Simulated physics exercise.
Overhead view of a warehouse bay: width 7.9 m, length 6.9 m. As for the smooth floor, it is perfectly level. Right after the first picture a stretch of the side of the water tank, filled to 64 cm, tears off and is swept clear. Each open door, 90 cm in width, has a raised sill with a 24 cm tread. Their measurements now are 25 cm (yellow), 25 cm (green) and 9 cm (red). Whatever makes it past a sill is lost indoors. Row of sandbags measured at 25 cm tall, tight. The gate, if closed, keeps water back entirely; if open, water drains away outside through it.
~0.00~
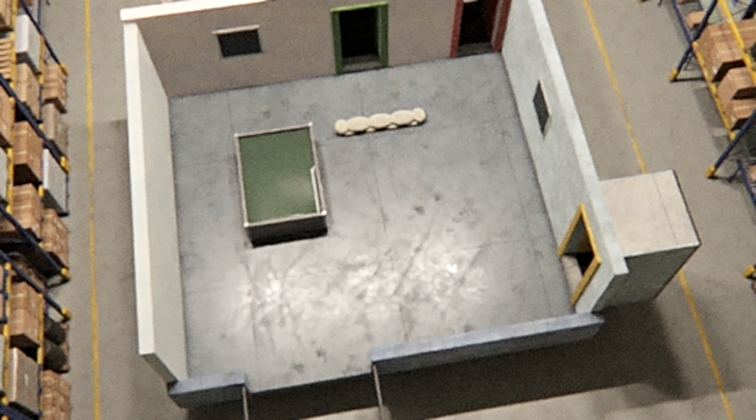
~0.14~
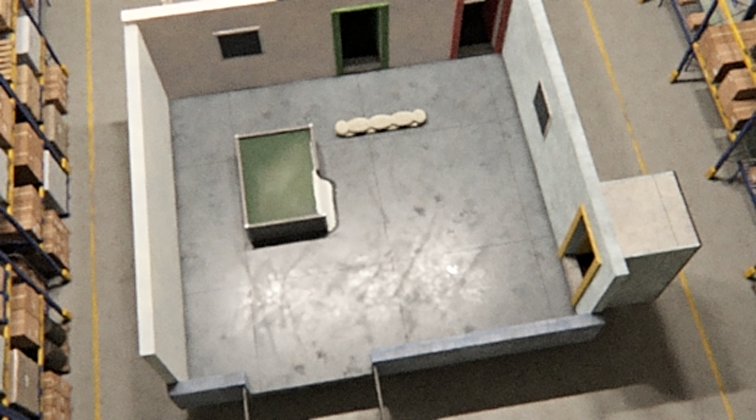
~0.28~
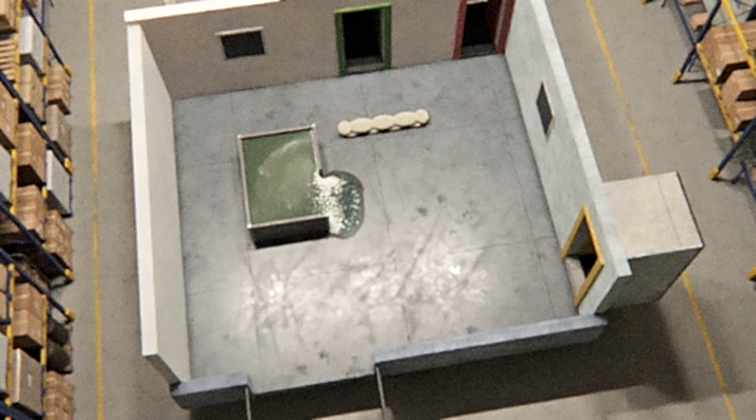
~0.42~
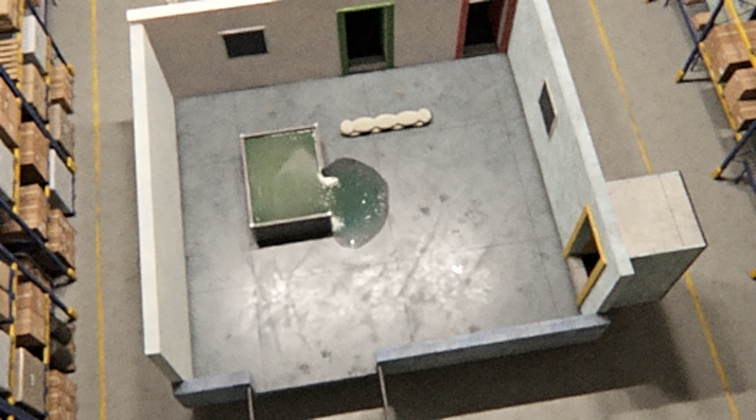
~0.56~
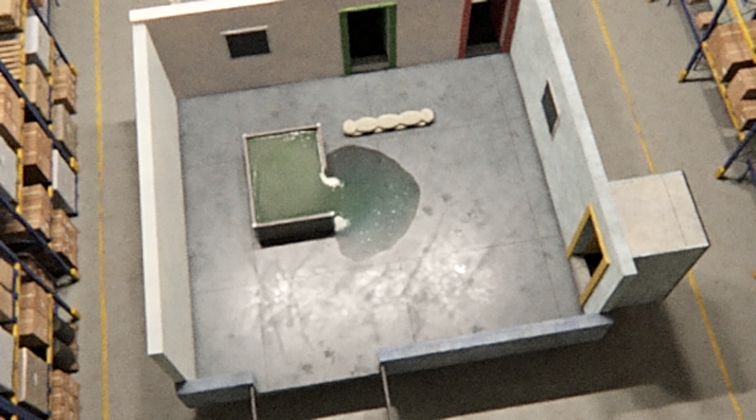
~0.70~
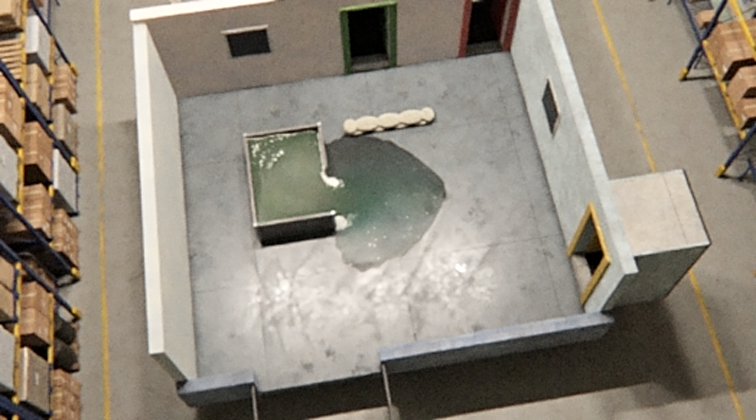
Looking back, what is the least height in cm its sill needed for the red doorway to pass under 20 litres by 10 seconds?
Some 11 cm would have done it.
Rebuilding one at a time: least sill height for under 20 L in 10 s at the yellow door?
Yellow: 11.5 cm.
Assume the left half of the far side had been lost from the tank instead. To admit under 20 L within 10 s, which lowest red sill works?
If so: Around 8.0 cm.
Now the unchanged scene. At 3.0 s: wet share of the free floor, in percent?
About 45 per cent.
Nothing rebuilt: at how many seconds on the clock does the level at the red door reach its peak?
Roughly at 4.0 s.
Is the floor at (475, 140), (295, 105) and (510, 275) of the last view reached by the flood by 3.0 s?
So, in order, I'd say got wet, then stayed dry, then got wet.
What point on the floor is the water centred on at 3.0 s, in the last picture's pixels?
The water is centred near (397, 200).
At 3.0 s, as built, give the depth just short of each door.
In cm: Yellow 15, green 0, red 1.
After 1.4 s water covers 25 % of the floor, deepest (34 cm) near (337, 209); it has not reached the red door.
After 3.0 s water covers 45 % of the floor, deepest (32 cm) near (583, 326); it has not reached the red door.
After 10.0 s water covers 85 % of the floor, deepest (10 cm) near (475, 56); 9 cm at the red door, 39 litres in over its 9 cm sill.
At the red door as built, the water arrived by 3.2 s and peaked near 14 cm at 4.0 s.
Run again over the same 10 s with other heights there, 39 litres in over 9 cm, 10 litres over 12.5 cm. The limit of 20 litres is kept from about 11 cm up.
